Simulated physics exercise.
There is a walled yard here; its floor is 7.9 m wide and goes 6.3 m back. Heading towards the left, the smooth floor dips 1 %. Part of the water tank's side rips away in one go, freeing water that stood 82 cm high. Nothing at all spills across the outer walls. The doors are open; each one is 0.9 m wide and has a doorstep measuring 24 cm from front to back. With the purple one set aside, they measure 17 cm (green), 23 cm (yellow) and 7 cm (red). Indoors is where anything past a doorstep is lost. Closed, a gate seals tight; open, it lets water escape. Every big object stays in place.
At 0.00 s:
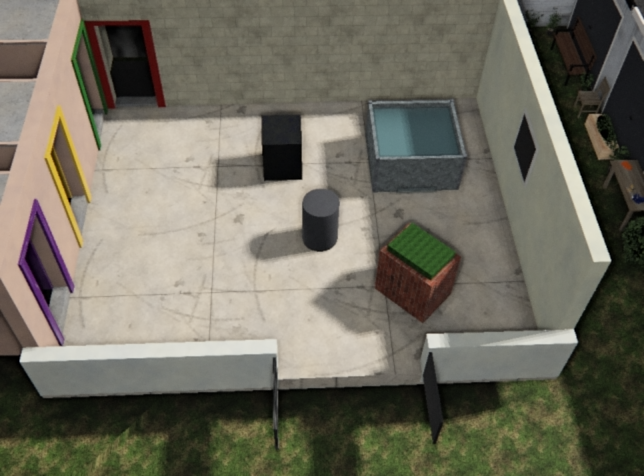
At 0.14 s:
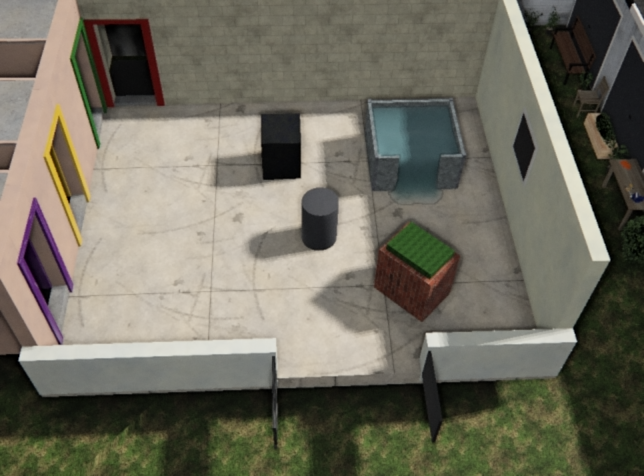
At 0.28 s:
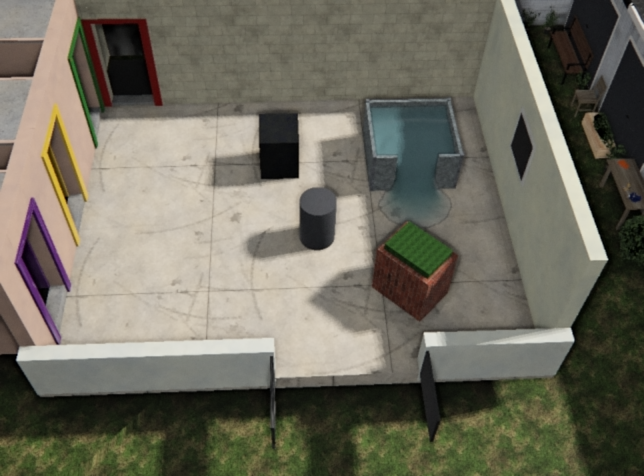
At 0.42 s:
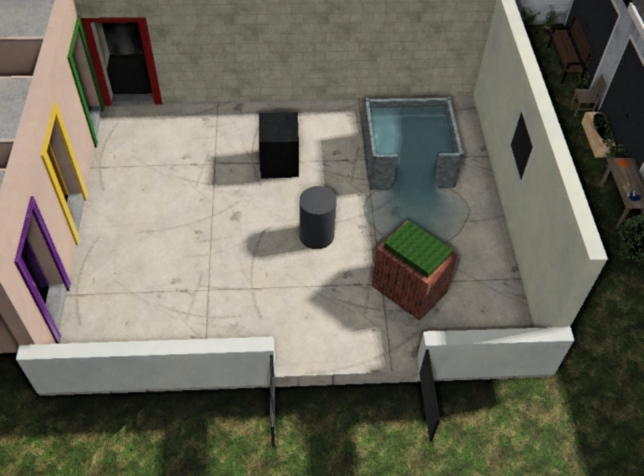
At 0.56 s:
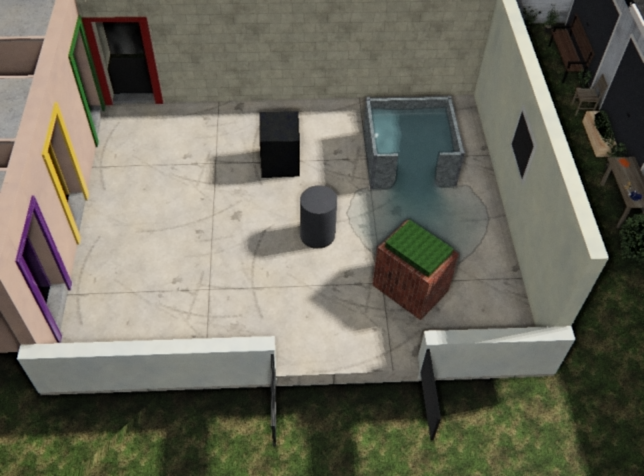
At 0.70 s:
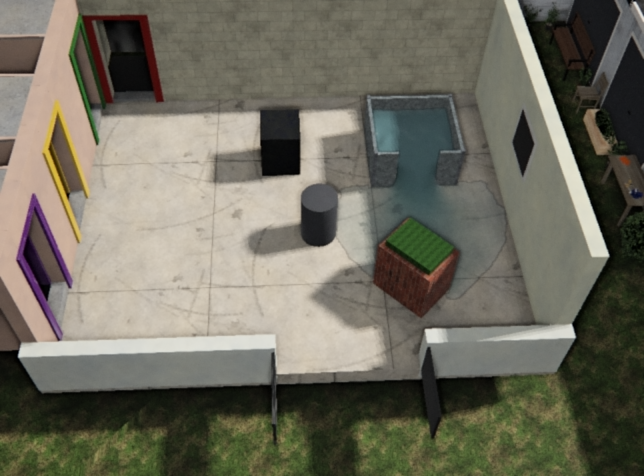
In a walled yard with coloured doorways, part of the front side of a stone water tank breaks open, and water pours through the gap, spreading across the pale floor and around a brick block with a green top.
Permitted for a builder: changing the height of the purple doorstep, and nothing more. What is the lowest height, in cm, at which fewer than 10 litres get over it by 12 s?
13.5 cm.
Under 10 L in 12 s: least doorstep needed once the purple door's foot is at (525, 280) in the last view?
It needs roughly 18 cm.
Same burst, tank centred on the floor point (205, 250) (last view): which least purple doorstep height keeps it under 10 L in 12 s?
At least some 18 centimetres tall.
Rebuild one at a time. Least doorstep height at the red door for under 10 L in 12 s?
At the red door it takes roughly 7.0 centimetres.
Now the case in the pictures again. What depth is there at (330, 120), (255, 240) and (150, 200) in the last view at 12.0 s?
About 2, 1 and 4 cm.
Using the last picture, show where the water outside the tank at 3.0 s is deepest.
Near (523, 350).
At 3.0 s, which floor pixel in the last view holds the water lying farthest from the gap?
(55, 369).
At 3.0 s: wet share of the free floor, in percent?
Close to 35 per cent of it is wet.
After 1.4 s water covers 20 % of the floor, deepest (38 cm) near (418, 188); it has not reached the purple door.
After 3.0 s water covers 35 % of the floor, deepest (26 cm) near (523, 350); it has not reached the purple door.
After 12.0 s water covers 80 % of the floor, deepest (10 cm) near (99, 138); 7 cm at the purple door, 0 litres in over its 22 cm doorstep.
At the purple door as built, the water arrived by 3.5 s and peaked near 20 cm at 5.2 s.
Run again over the same 12 s with other heights there, 14 litres in over 12.5 cm, 3 litres over 17 cm. The limit of 10 litres is kept from about 13.5 cm up.
